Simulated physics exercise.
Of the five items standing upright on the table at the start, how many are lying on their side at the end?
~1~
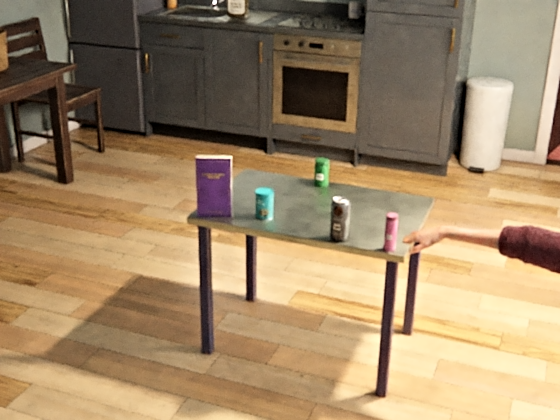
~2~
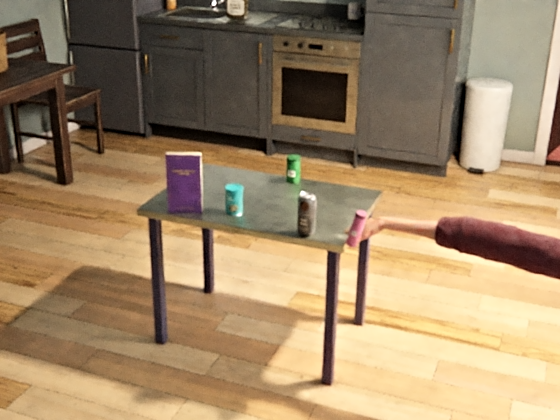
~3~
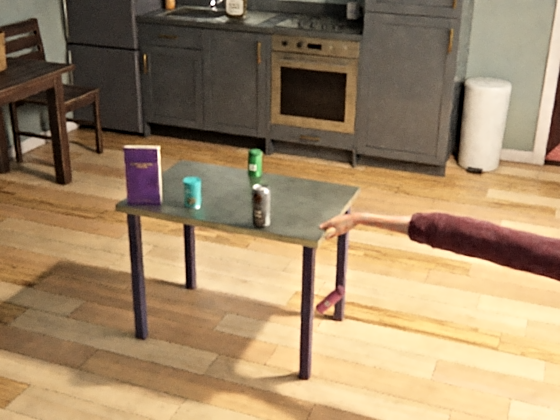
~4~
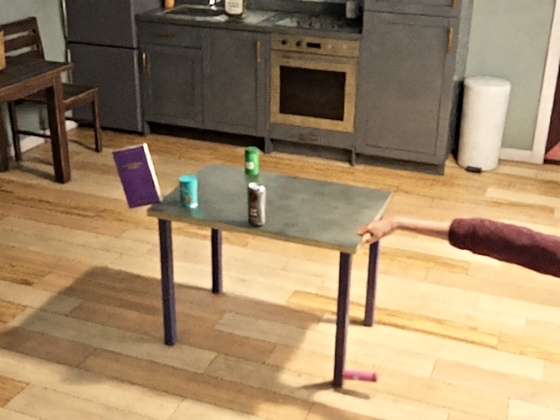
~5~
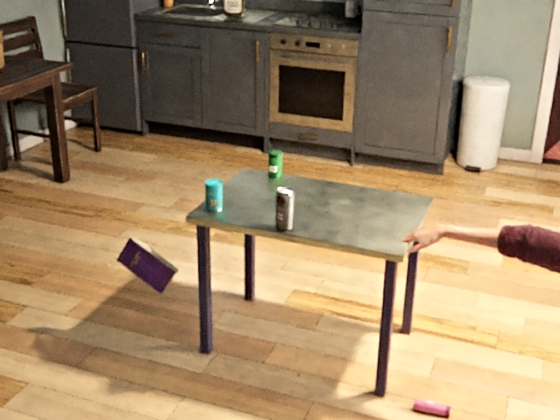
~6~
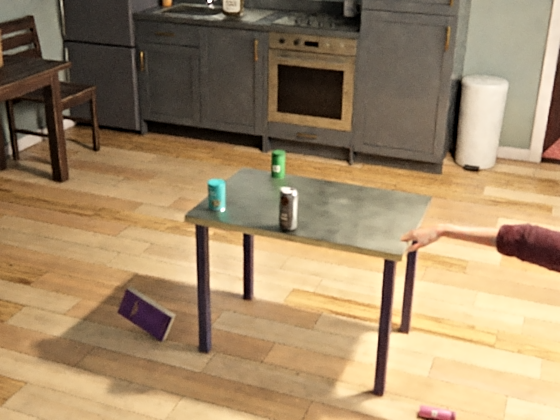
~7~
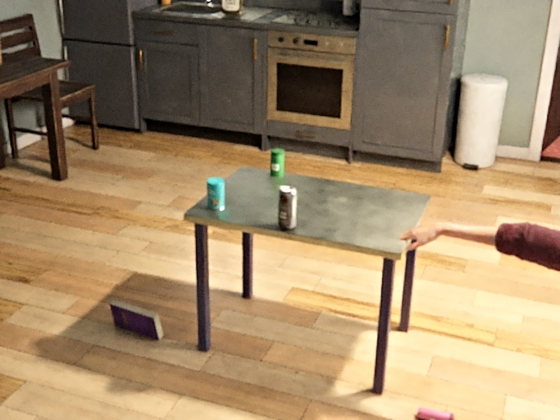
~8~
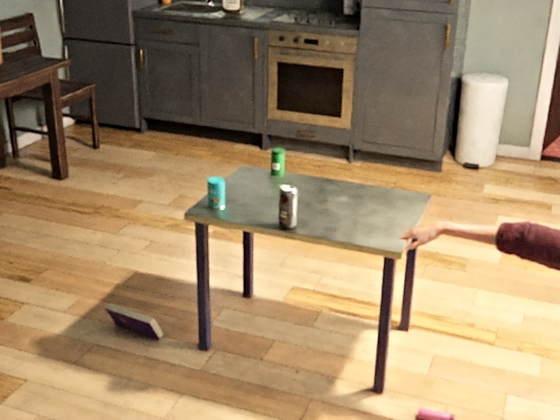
Two of them are lying on their side at the end, the pink shaker and the purple book, both down on the floor.
